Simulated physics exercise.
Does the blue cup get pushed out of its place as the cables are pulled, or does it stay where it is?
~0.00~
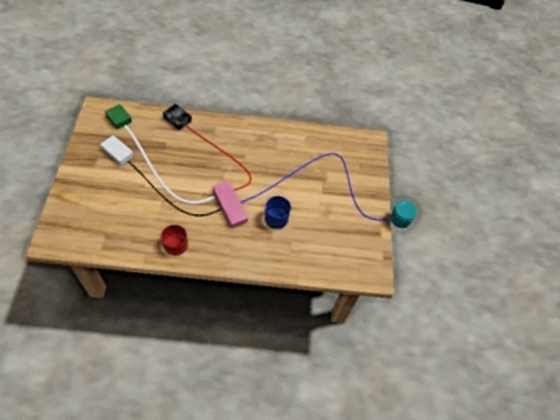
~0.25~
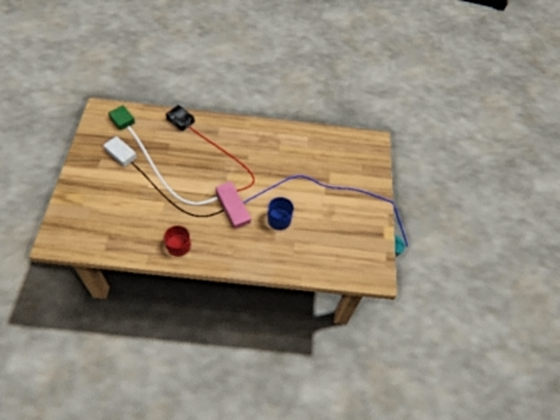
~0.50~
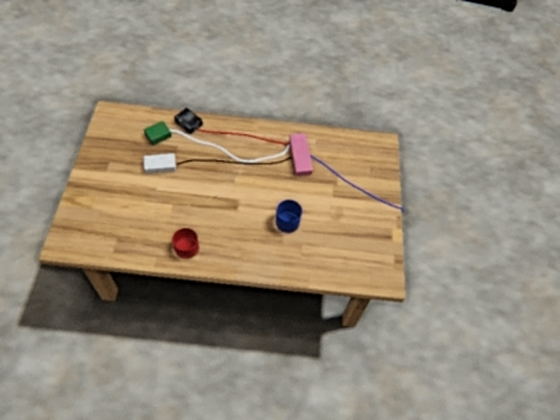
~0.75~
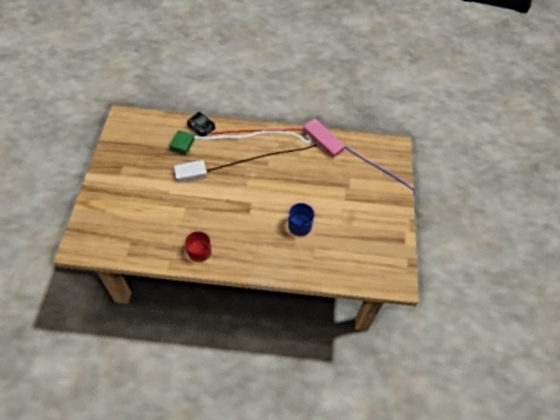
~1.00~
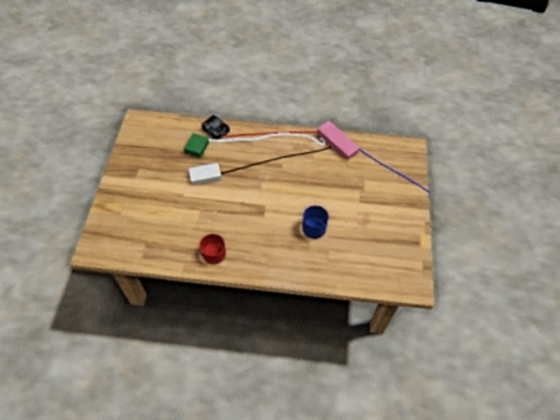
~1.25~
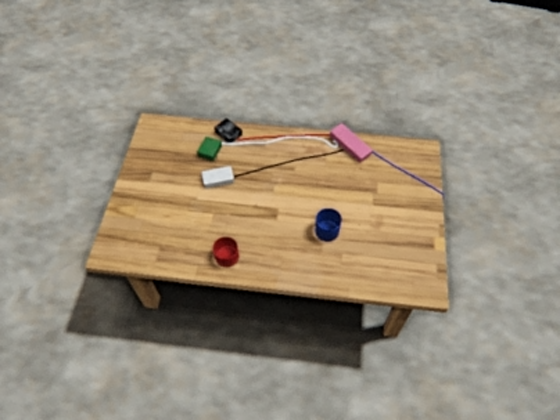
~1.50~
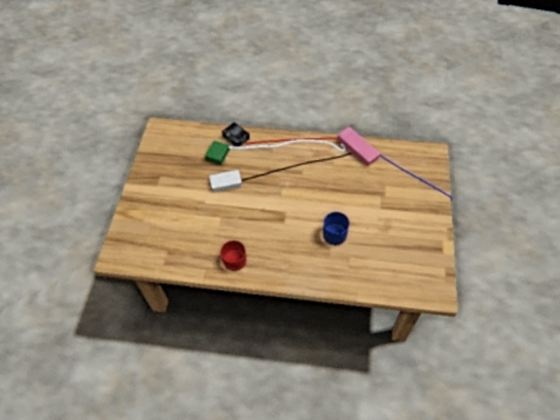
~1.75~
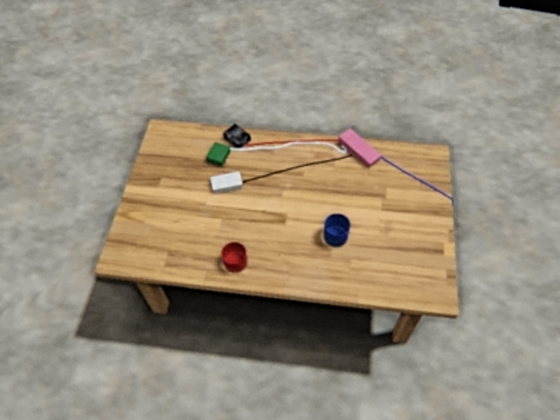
The blue cup stays where it is, and so does the black device, while the pink strip and the green device are dragged from their places.
